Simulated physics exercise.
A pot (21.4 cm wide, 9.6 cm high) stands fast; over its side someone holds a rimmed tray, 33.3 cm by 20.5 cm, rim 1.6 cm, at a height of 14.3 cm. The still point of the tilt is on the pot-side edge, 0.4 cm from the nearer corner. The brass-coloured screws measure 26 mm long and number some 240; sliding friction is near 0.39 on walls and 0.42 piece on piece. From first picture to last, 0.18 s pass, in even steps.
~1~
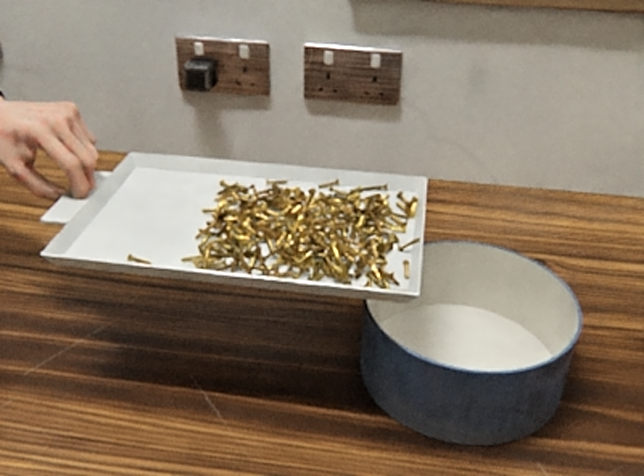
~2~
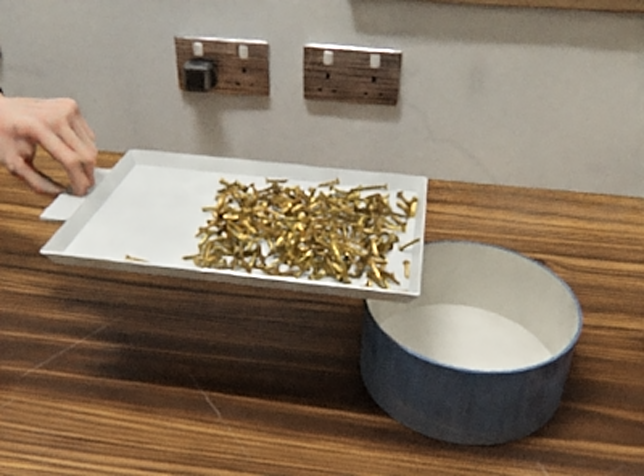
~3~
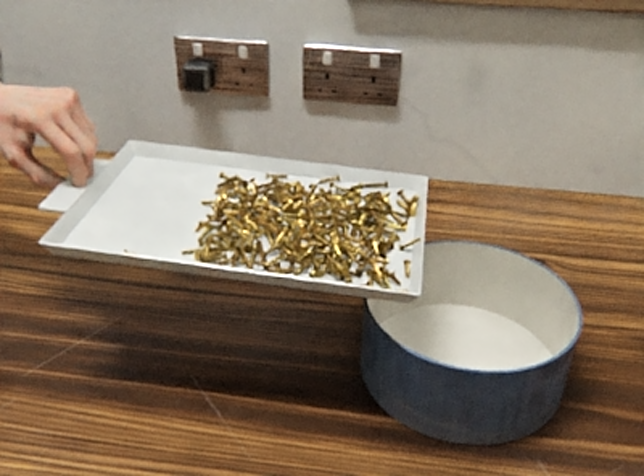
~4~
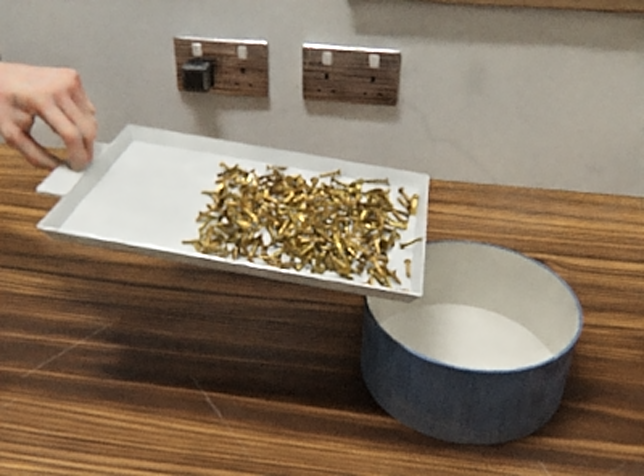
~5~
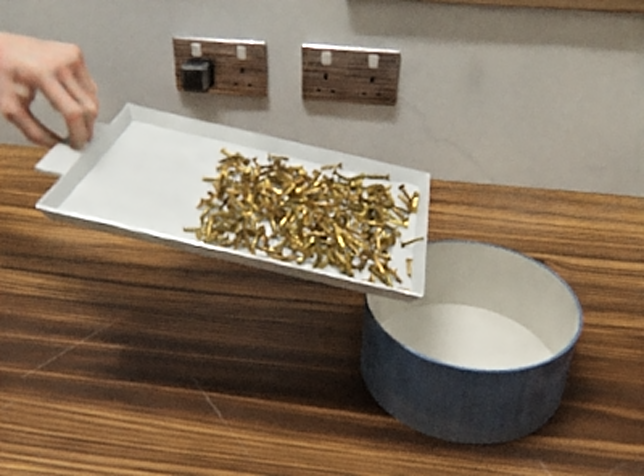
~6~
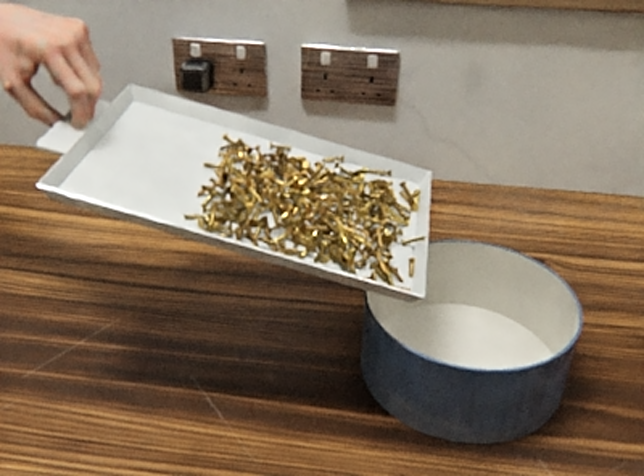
A heap of brass-coloured screws lies on the right half of a white rimmed tray, held by a hand at its left end, seen from slightly above a brown wood-grain counter. The tray's right end is over the rim of a round blue pot with a white inside, below two wall sockets. The hand steadily raises the left end, slanting the tray down rightward, while the screws stay bunched and the pot and view remain still.
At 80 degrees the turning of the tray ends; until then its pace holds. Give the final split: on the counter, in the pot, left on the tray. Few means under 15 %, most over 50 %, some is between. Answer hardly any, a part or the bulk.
Counter hardly any, pot the bulk, tray hardly any.
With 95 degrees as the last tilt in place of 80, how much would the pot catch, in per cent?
It would be near 95 per cent.
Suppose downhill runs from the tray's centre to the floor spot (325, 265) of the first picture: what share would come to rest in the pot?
About 50 per cent.
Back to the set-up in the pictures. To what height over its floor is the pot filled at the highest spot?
About 3.0 cm.
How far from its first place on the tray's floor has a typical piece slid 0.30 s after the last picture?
About 4 cm.
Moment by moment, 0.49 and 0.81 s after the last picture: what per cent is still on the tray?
In turn: 65, 0.
Then, 0.30 s after the last picture, tilt 47 degrees; the tray holds 100 %, the pot 0 %.
Then, 0.49 s after the last picture, tilt 68 degrees; the tray holds 65 %, the pot 5 %.
Then, 0.81 s after the last picture, tilt 80 degrees; the tray holds 0 %, the pot 90 %.
In the end, counter 5 %, pot 95 %, tray 0 %.
